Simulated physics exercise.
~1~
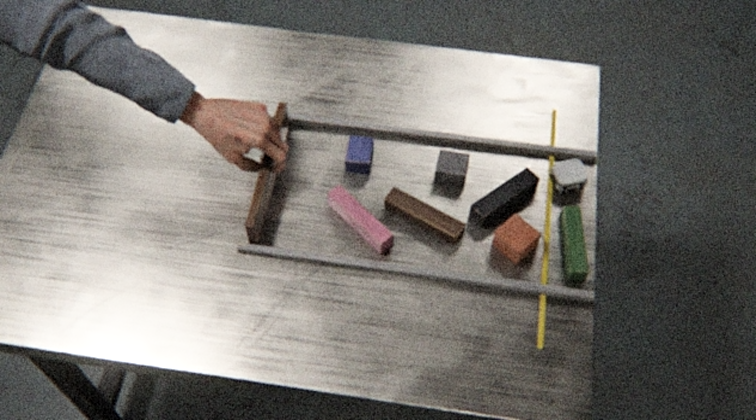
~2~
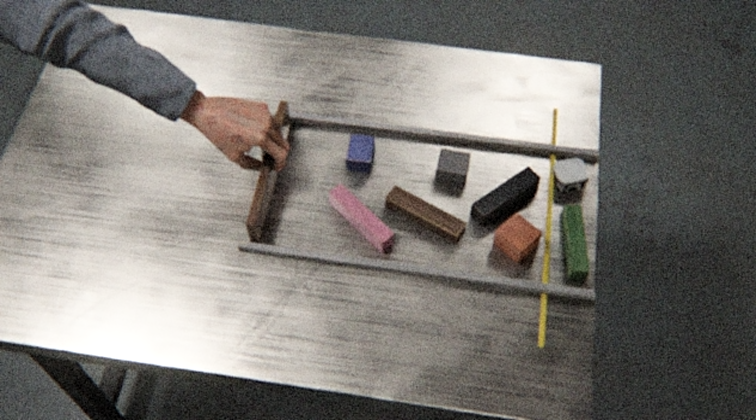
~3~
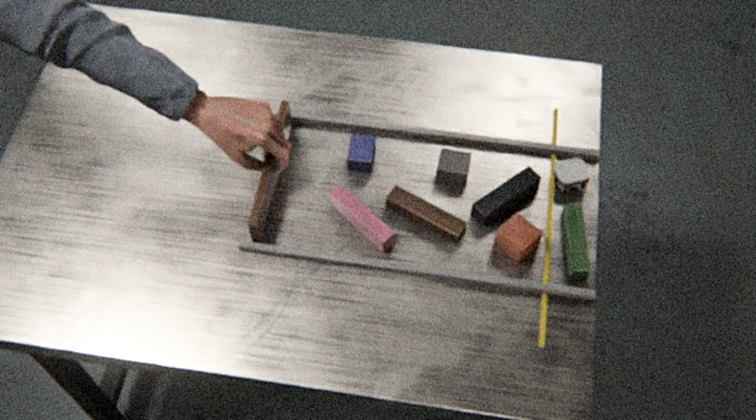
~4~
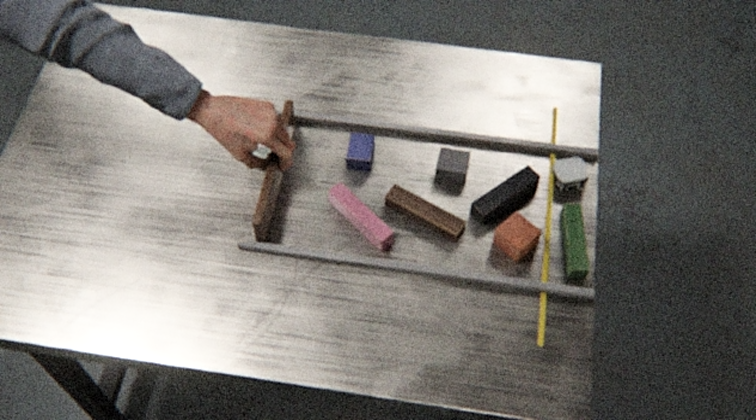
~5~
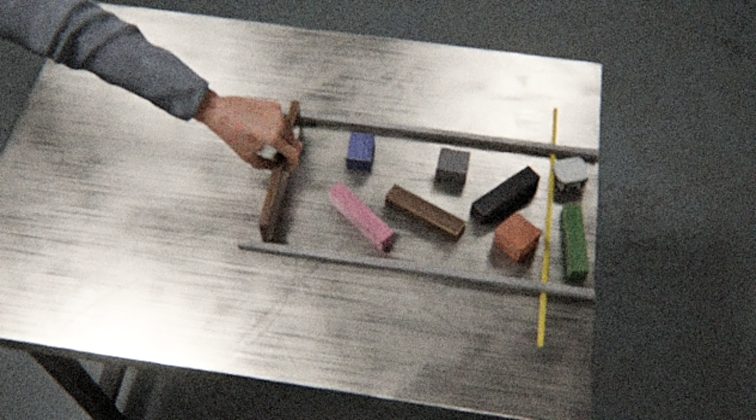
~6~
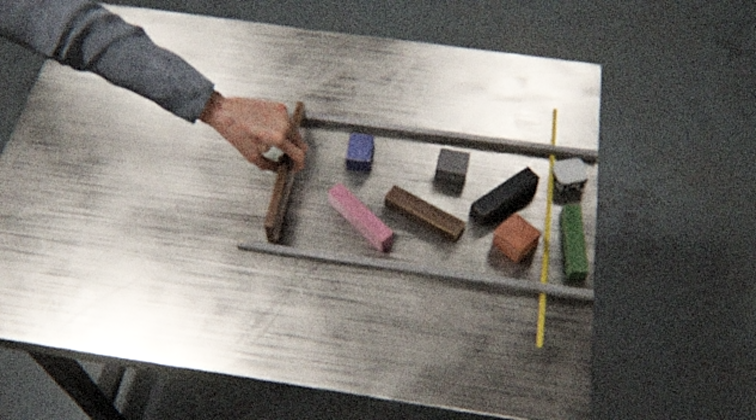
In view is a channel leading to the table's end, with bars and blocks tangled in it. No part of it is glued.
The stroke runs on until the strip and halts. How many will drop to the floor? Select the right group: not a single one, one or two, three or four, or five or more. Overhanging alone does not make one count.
The right group is three or four.
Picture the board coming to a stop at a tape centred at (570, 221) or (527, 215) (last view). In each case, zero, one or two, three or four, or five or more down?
Five or more; either one or two.
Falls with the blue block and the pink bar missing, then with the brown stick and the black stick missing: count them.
Result: 2 in the first case, with 2 in the second.
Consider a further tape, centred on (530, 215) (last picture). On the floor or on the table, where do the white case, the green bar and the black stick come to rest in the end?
What happens: The white case goes down, the green bar goes down, the black stick does not come off.
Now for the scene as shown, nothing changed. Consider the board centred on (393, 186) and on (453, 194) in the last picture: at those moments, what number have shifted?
Moved so far: 3, then 6.
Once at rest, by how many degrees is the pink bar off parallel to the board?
Roughly 0° out of line.
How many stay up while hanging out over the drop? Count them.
You'd get 1.
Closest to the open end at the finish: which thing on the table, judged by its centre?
The one in question is the grey block.
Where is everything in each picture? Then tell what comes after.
The first picture shows green bar (574, 243); white case (568, 177); orange block (516, 239); board (268, 172); tape (548, 219).
The second picture shows white case (569, 176); black stick (505, 196).
The third picture shows orange block (518, 238); grey block (454, 167).
The fourth picture shows green bar (575, 240); brown stick (425, 213).
The fifth picture shows white case (569, 175); board (282, 170).
The sixth picture shows green bar (574, 242); white case (569, 176); orange block (516, 238); board (287, 171); tape (548, 218).
A little later, none off yet; green bar at rest near (574, 242); white case at rest near (569, 176); orange block at rest near (516, 238).
Next, none off yet; green bar at rest near (574, 242); white case at rest near (571, 175); orange block shifted a little near (529, 240).
When it is over, the number that fall off is three or four; down, black stick, orange block, white case and green bar.
